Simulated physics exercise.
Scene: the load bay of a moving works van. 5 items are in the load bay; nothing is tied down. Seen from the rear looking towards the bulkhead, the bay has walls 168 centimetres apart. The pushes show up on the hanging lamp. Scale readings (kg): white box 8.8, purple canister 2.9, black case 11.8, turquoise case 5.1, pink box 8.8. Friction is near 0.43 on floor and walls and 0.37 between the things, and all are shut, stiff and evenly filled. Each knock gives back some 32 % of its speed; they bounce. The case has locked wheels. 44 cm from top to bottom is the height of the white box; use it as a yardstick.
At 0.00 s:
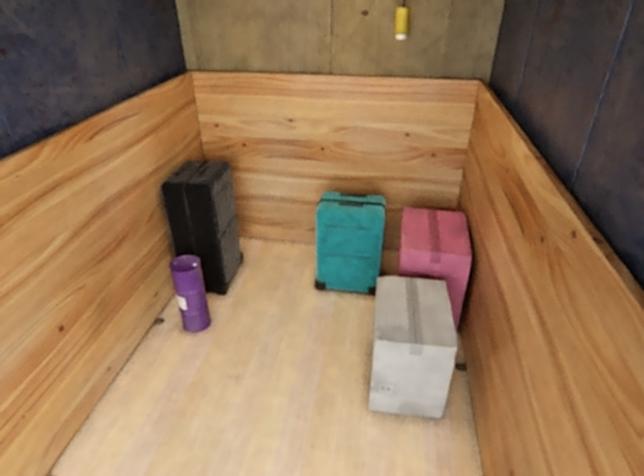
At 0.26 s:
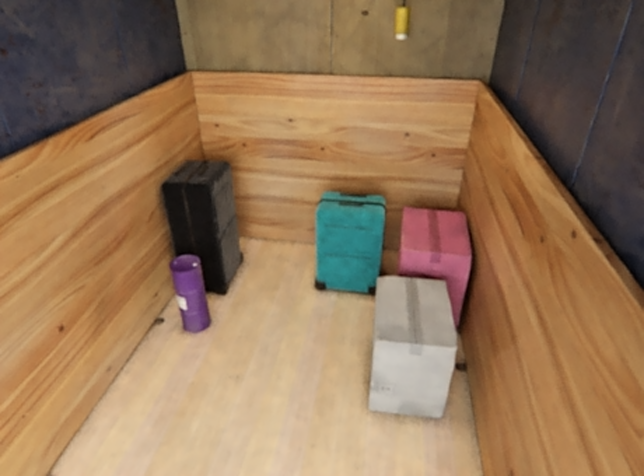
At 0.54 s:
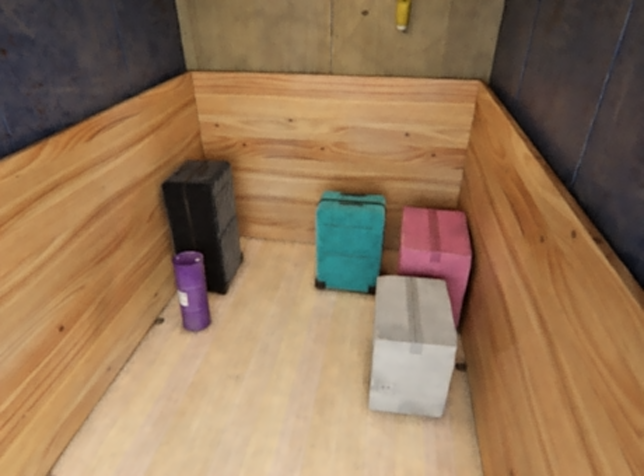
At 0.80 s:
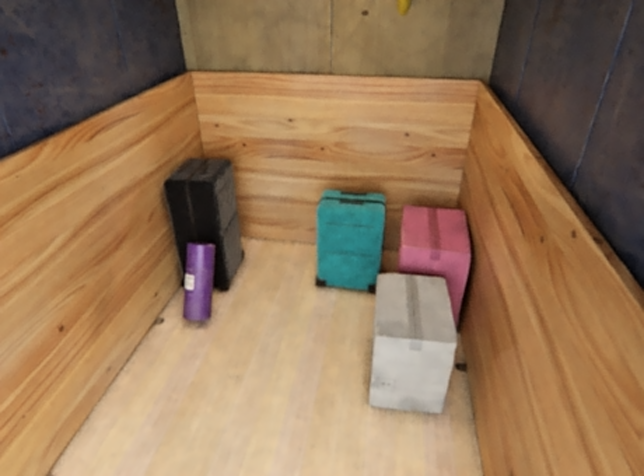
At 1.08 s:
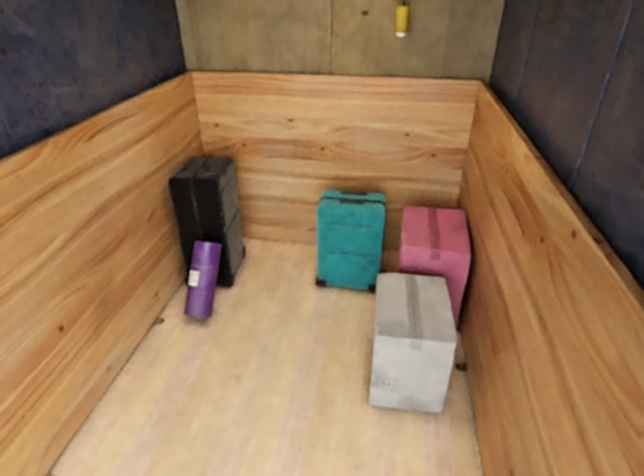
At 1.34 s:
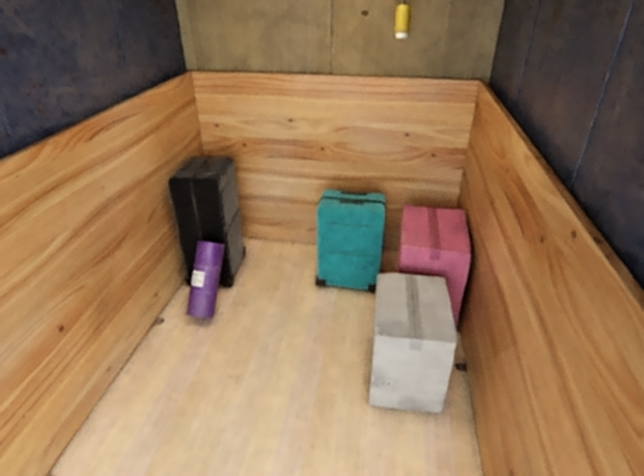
Purple canister tilting back against a black case in a wood-lined van bay, while the other luggage and boxes barely shift.
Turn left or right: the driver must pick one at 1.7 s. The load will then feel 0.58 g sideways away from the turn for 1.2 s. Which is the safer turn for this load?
The right bend saves more cargo.
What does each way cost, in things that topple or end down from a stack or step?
Turning left 2, turning right 1.
Turning left. Around 2.24 s, force 0.58 g right; purple canister on its side near (284, 298); white box shifted 8 cm near (425, 341); black case at 11° to upright.
Around 2.54 s, force 0.58 g right; purple canister on its side near (363, 327); white box shifted 15 cm near (440, 343); black case at 59° to upright.
Finally (4.0 s), on their side or leaning hard in the load bay, purple canister and black case; the other 3 still in place (within 15 cm). Final places as that camera would see them, white box near (440, 343), purple canister near (378, 348).
Turning right instead, purple canister tipped over or down from a stack or step, 1 of 5 in all.
